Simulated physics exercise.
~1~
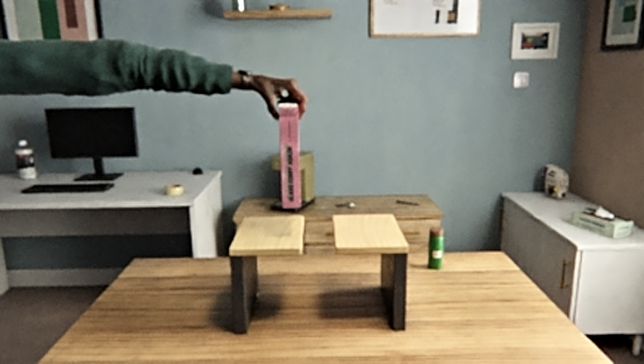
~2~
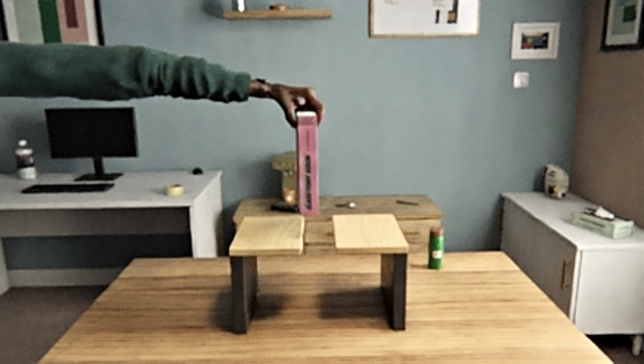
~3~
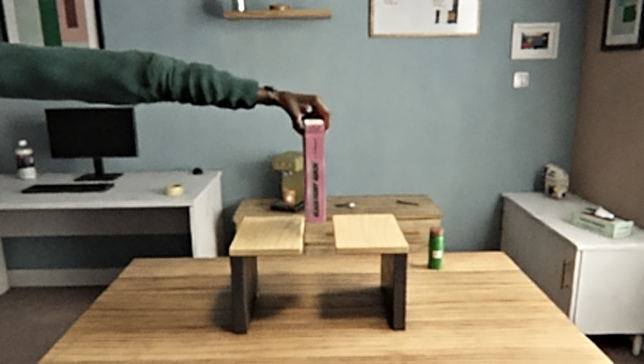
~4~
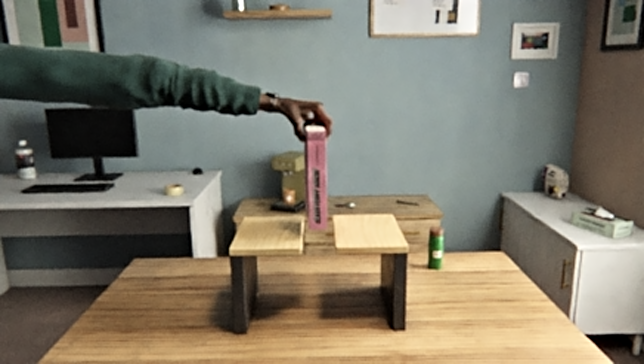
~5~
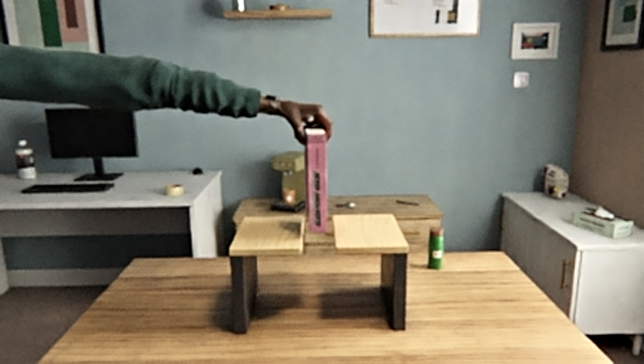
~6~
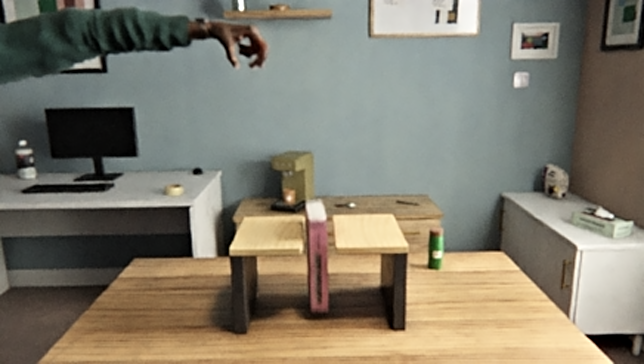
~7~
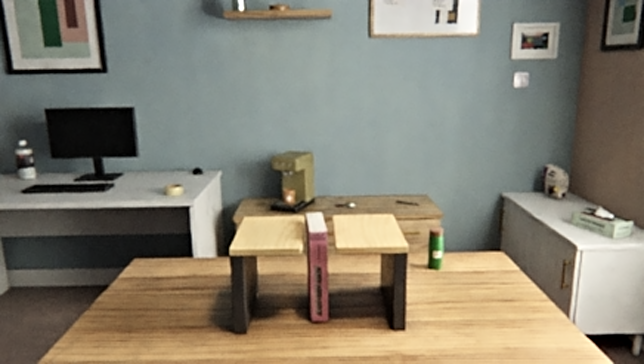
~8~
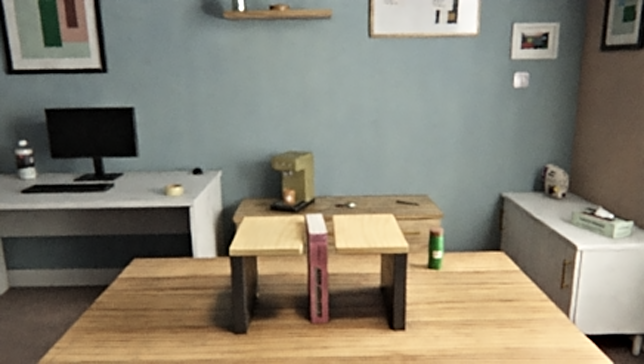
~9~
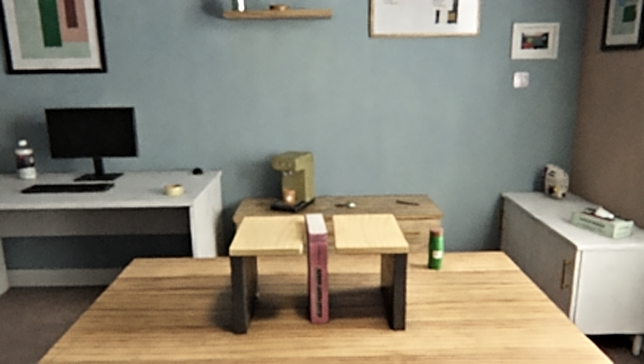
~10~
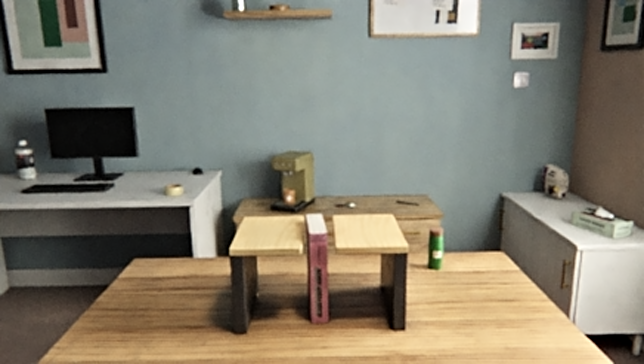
A pink book, held upright by a hand reaching in from the left in a green sleeve, hovers above two light wooden ledges on dark supports. The hand carries it to the right and lowers it until it hangs over the narrow slot between the ledges. It pauses there, holding the book almost still. Then the fingers let go, the book drops down through the gap, and the arm draws back out of view. The book comes to rest upright in the slot, its top about level with the ledges, while the green shaker nearby never moves.
